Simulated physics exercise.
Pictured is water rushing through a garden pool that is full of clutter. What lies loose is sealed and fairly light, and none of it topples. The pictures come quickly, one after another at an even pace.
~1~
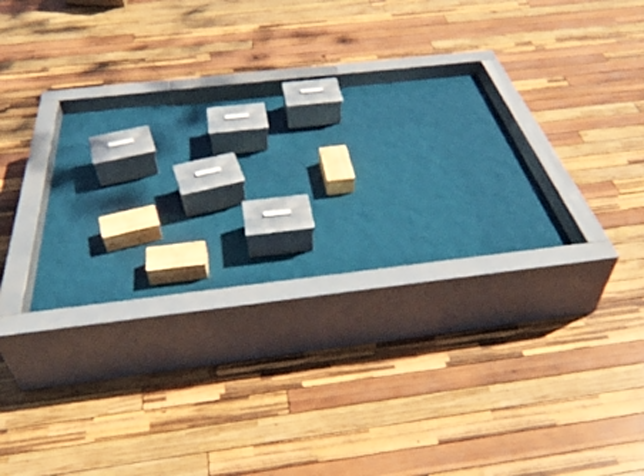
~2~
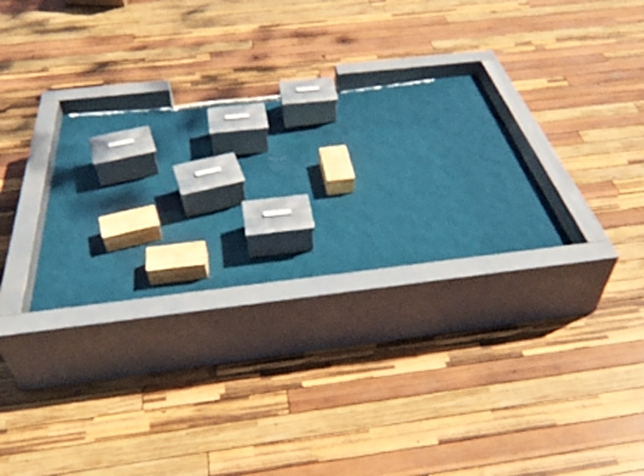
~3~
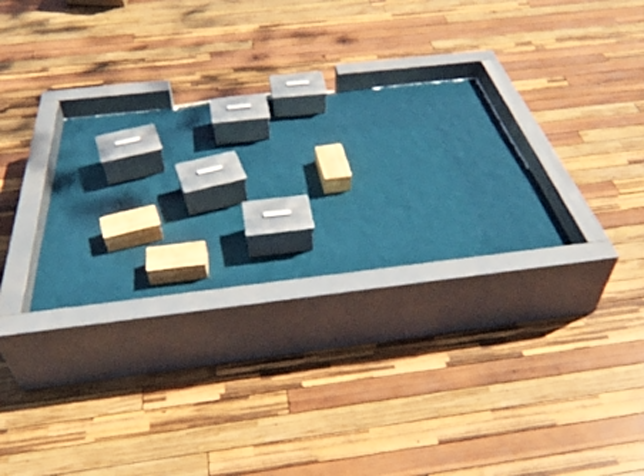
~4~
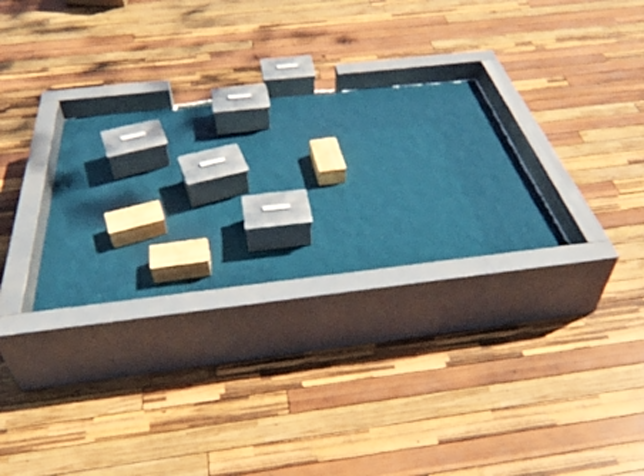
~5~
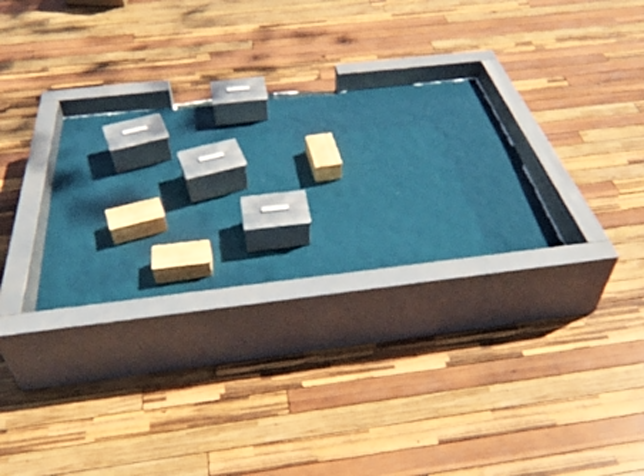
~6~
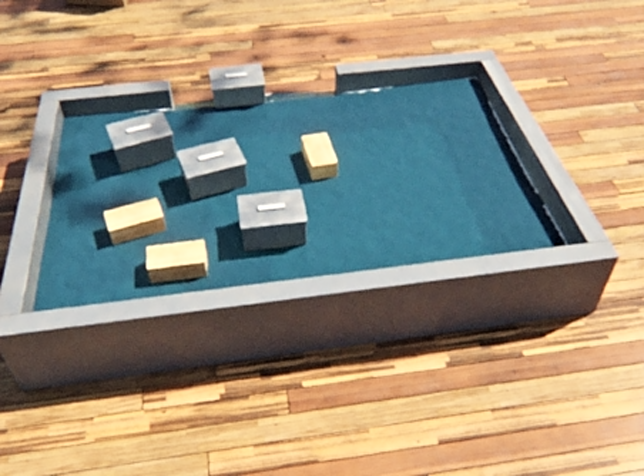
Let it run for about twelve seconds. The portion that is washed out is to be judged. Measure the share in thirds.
In thirds: One to two.
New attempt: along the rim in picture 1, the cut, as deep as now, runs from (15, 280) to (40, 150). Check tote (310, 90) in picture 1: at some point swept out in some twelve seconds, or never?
For that one: Stays.
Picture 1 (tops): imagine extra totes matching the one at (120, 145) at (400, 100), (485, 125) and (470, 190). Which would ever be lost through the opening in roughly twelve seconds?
First escapes, second doesn't escape, third doesn't escape.
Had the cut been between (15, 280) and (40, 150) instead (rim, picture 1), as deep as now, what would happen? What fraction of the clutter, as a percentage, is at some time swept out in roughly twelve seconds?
Close to 60 %, I think.
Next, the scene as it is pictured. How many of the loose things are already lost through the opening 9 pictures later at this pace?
Total: 2.
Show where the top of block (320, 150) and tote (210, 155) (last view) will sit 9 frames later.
Expect the tops close to (294, 122) and (221, 129).
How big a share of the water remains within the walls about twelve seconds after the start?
Roughly 58 in a hundred.
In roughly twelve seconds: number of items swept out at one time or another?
That adds up to 4.
A moment on, 2 of 8 are out; 6 afloat.
Next, 2 of 8 are out; 6 afloat.
Later, 3 of 8 are out; 5 afloat.
In the end, 4 of 8 are out; 4 afloat.
